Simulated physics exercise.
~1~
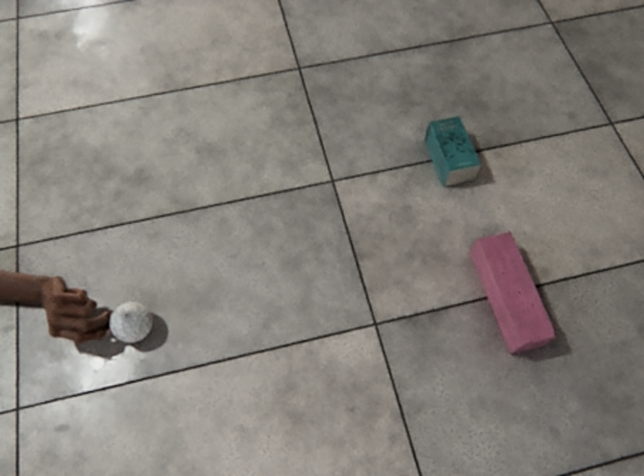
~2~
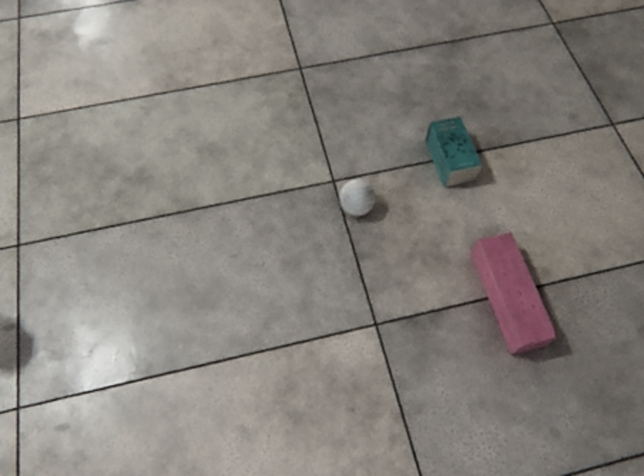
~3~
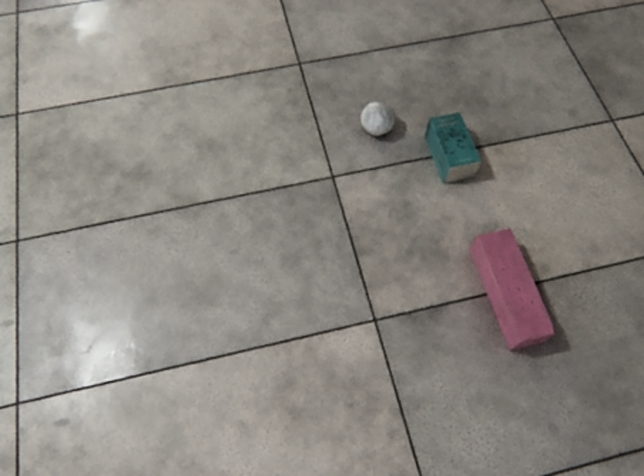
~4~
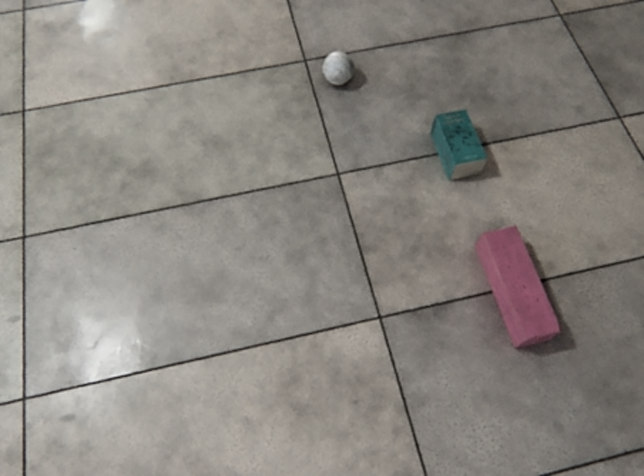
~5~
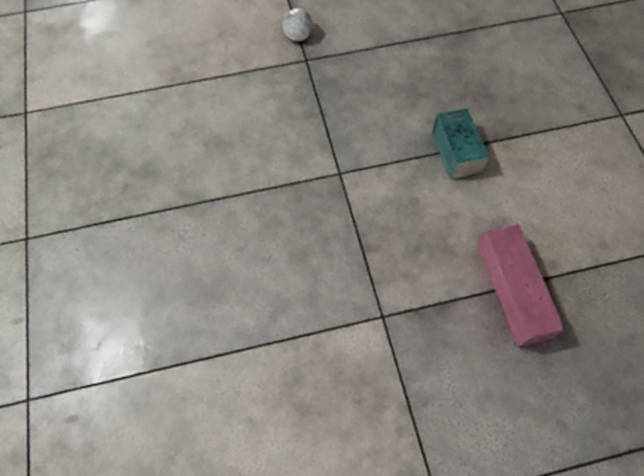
A hand rolls a white onion rightward, and it bounces off a block toward upper left.
